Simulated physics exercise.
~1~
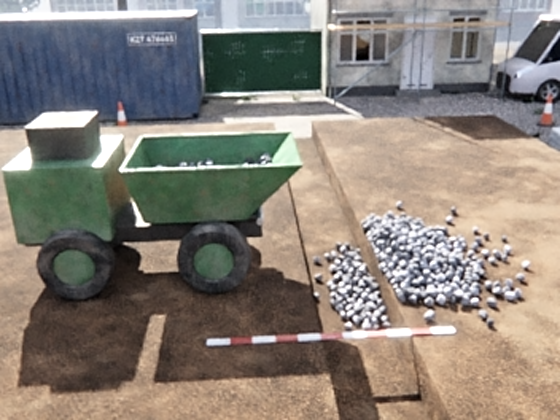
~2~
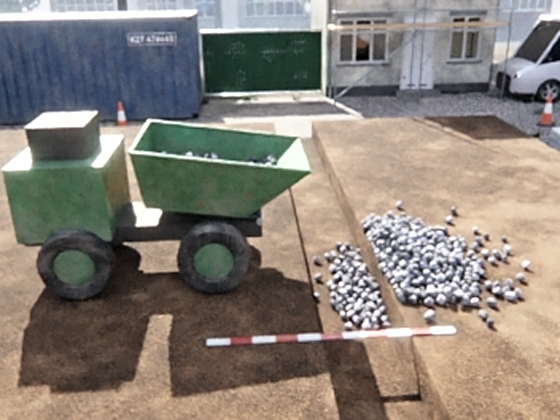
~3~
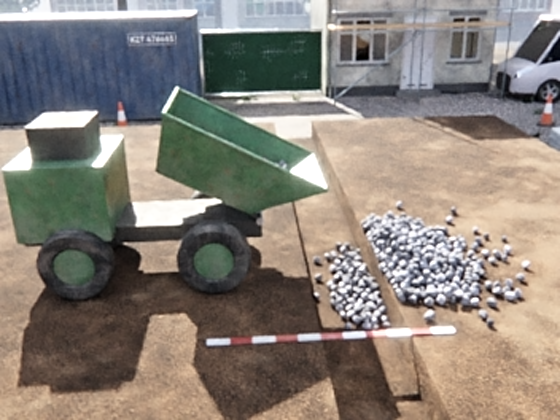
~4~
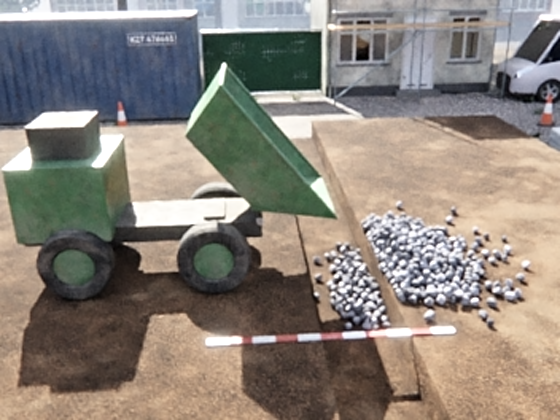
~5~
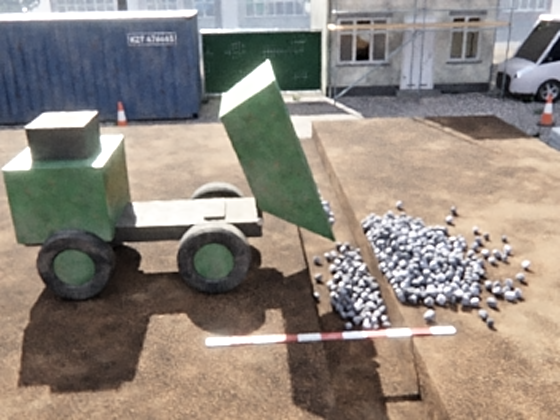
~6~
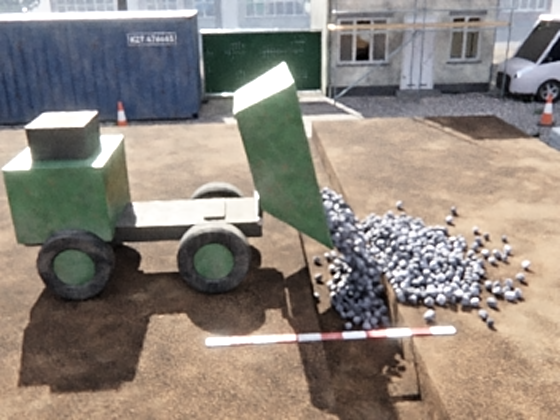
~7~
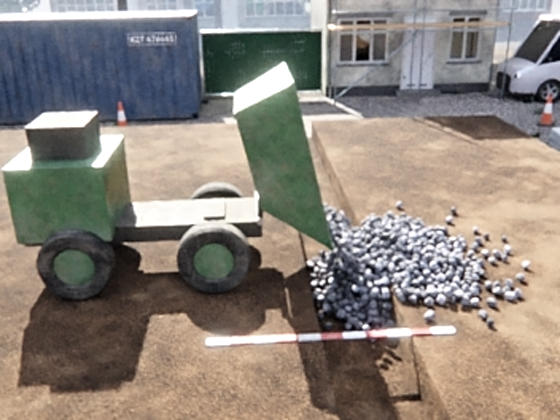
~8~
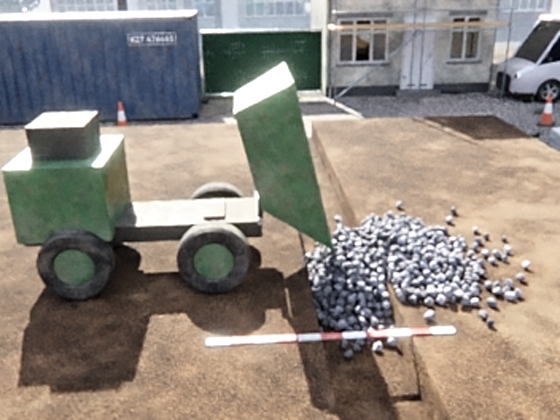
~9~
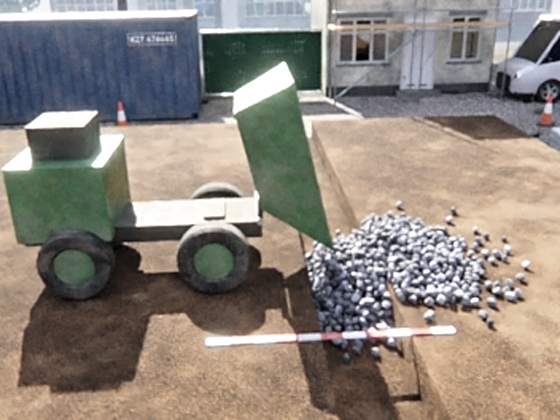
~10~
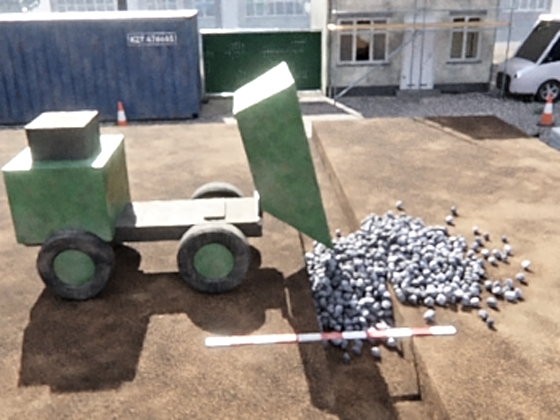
On a building site, a green dumper raised its skip steeply and tipped grey stones into the trench ahead, where they piled up against the earlier heap, and the skip stayed raised as the stones settled.
